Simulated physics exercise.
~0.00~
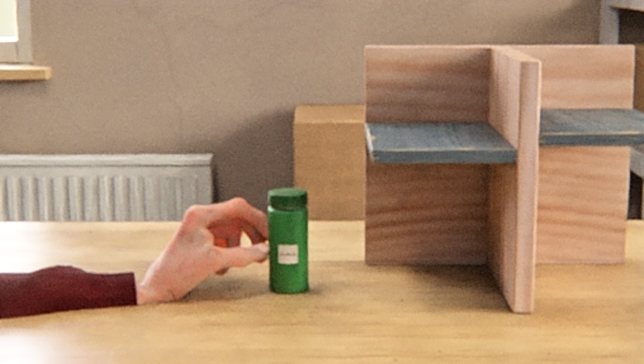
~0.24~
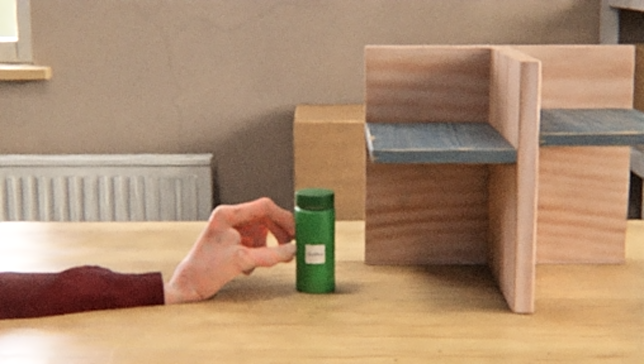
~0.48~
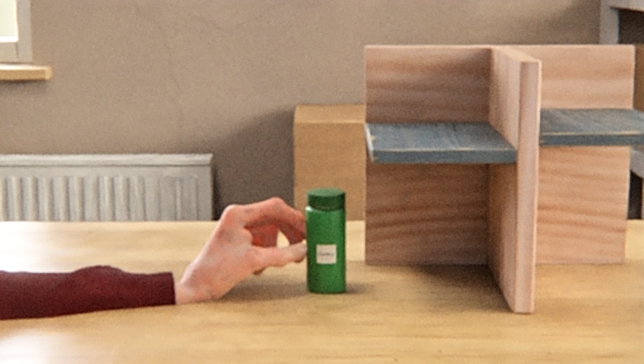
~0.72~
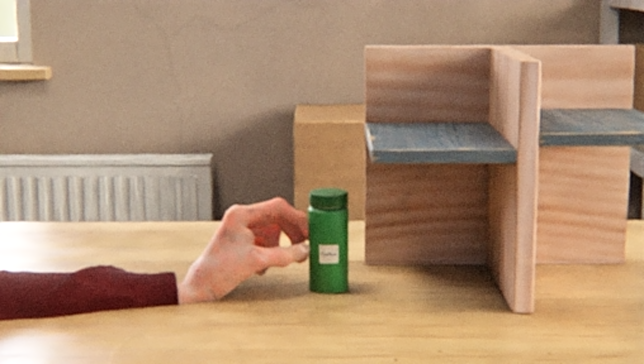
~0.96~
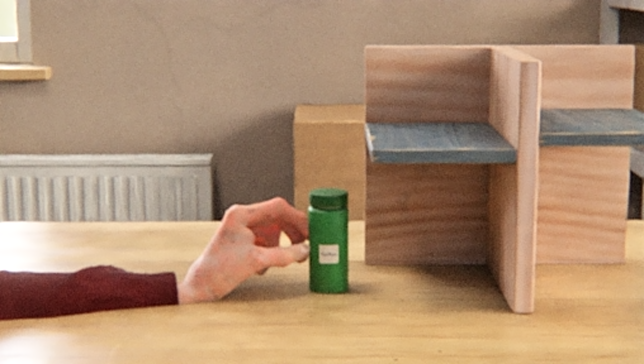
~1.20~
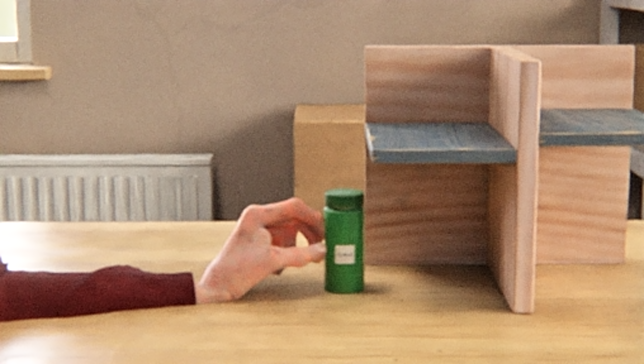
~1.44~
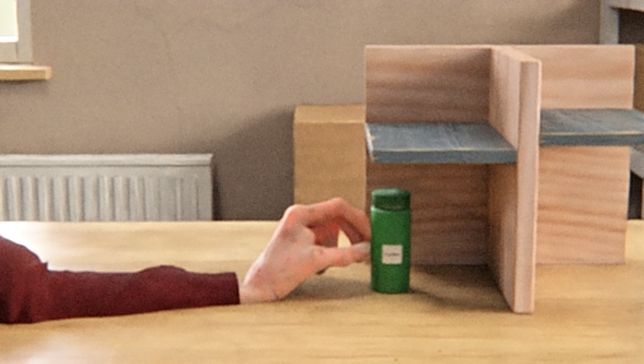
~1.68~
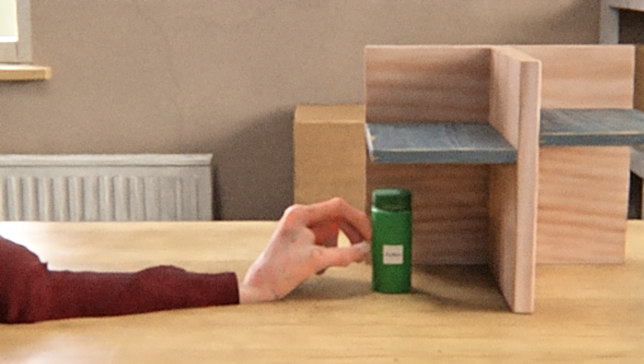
We see a hand in a dark red sleeve slide an upright green shaker to the right along a wooden table, pausing briefly before pushing it on toward a gray shelf. The shaker passes beneath the shelf's left end and stops there, with the hand still beside it.
